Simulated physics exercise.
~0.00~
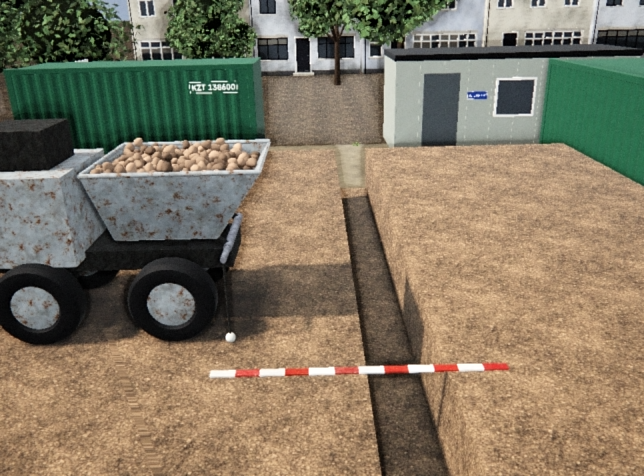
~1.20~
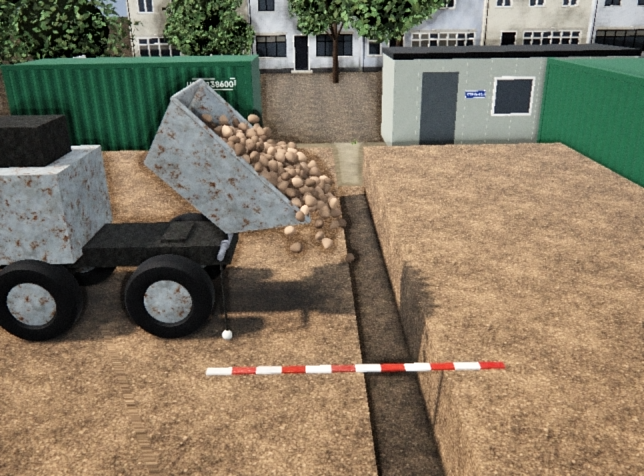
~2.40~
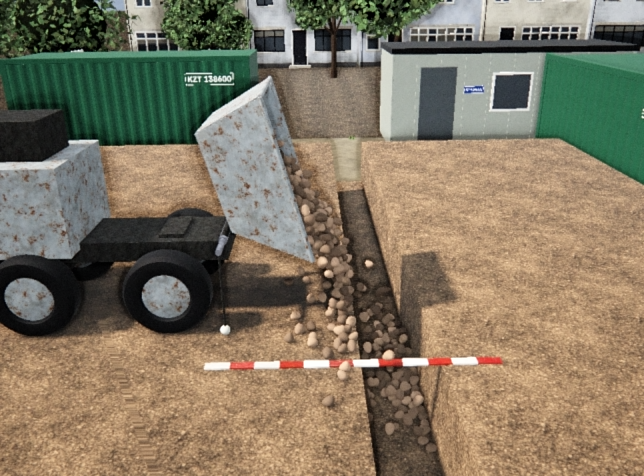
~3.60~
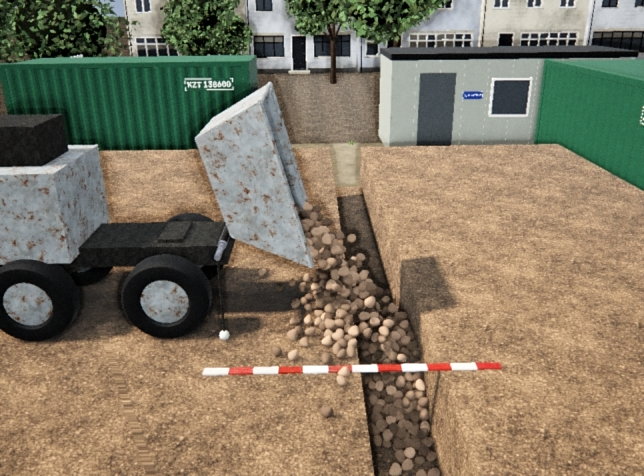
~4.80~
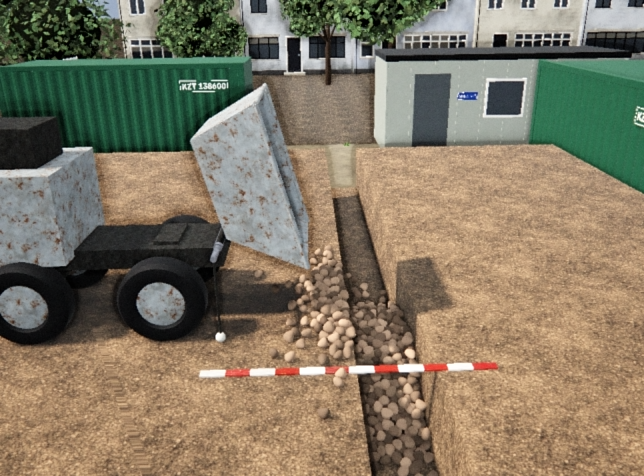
A dumper's rusty body tips up and pours round stones into and beside a trench.
